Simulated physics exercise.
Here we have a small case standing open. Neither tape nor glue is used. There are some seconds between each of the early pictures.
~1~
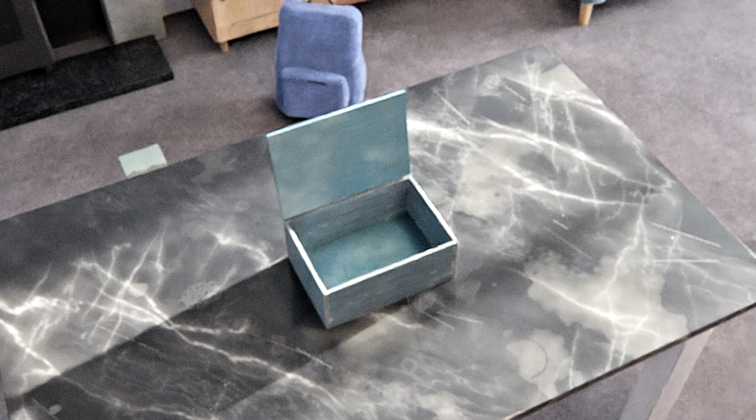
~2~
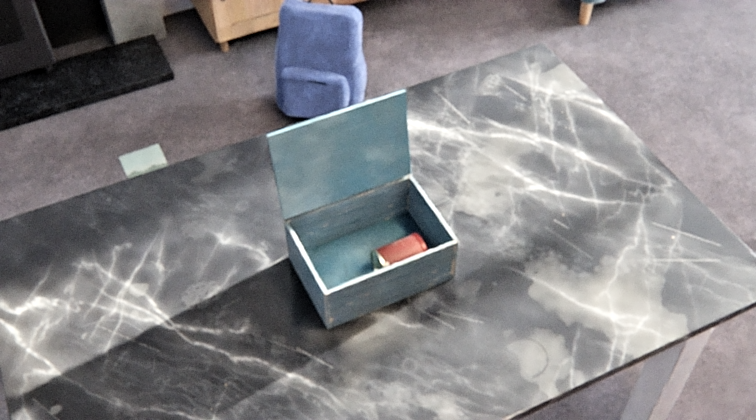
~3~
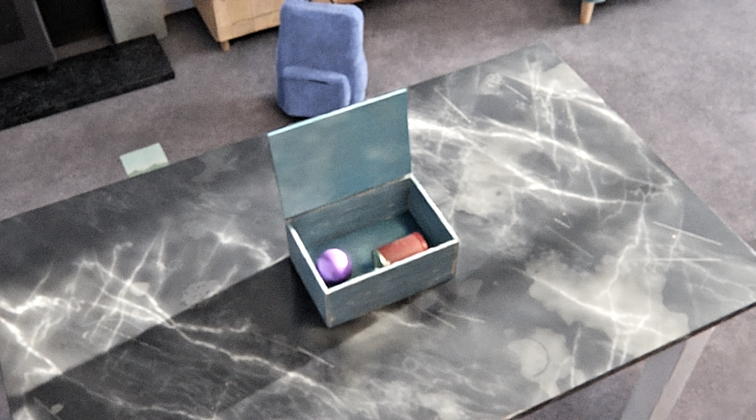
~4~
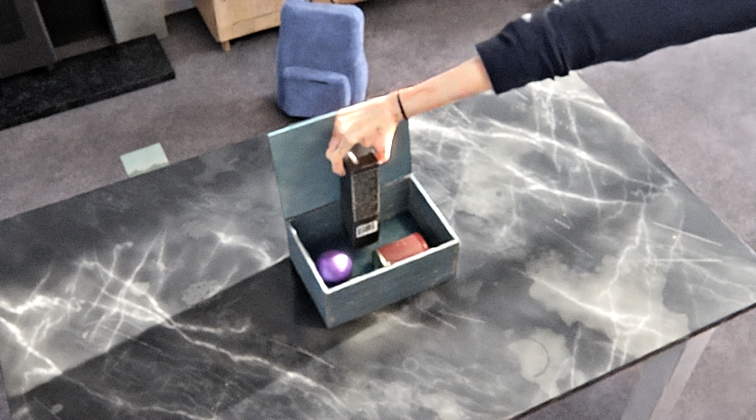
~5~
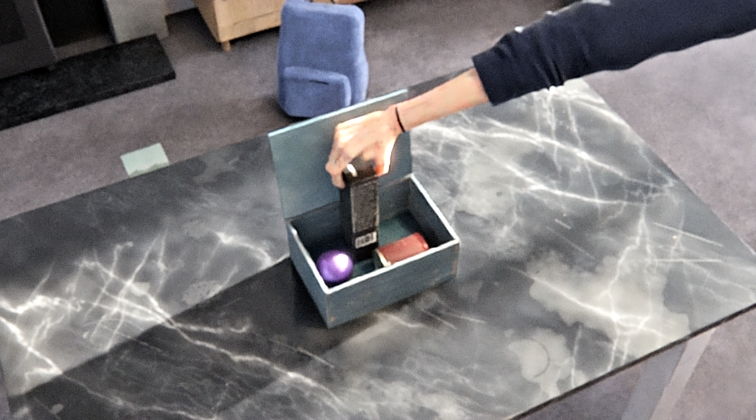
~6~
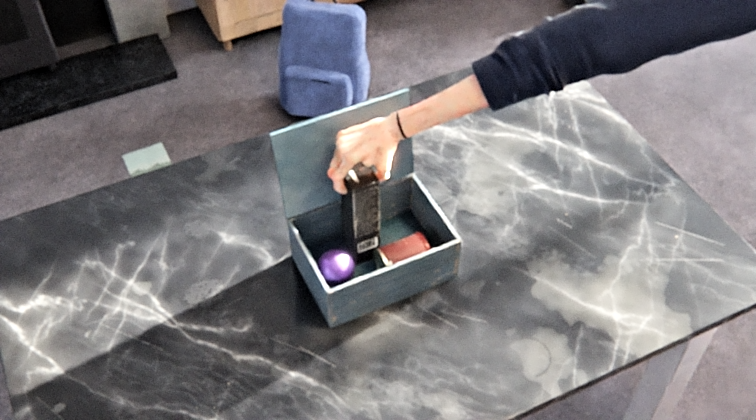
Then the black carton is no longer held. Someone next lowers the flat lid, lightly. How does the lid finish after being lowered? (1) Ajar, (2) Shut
1, ajar.
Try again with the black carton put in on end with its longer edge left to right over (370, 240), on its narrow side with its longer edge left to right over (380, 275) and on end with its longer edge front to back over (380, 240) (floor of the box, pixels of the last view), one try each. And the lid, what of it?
The lid won't shut the first time, won't shut the second time and won't shut the third time.
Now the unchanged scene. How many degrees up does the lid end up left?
Around 20 degrees.
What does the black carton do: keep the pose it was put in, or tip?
Looking at the last picture, it sits at an angle.
Then, 1.30 s past the last view, lid 78° above the rim.
Then, 1.90 s past the last view, lid 49° above the rim; black carton rocked 22° from its first pose near (370, 228).
Then, 2.20 s past the last view, lid 27° above the rim; black carton rocked 54° from its first pose near (376, 241); red tin displaced a little.
Finally, lid 22° above the rim; down or leaning hard in the box, black carton; the other 2 still in place. Final places as the last picture's camera would see them, black carton near (376, 242).
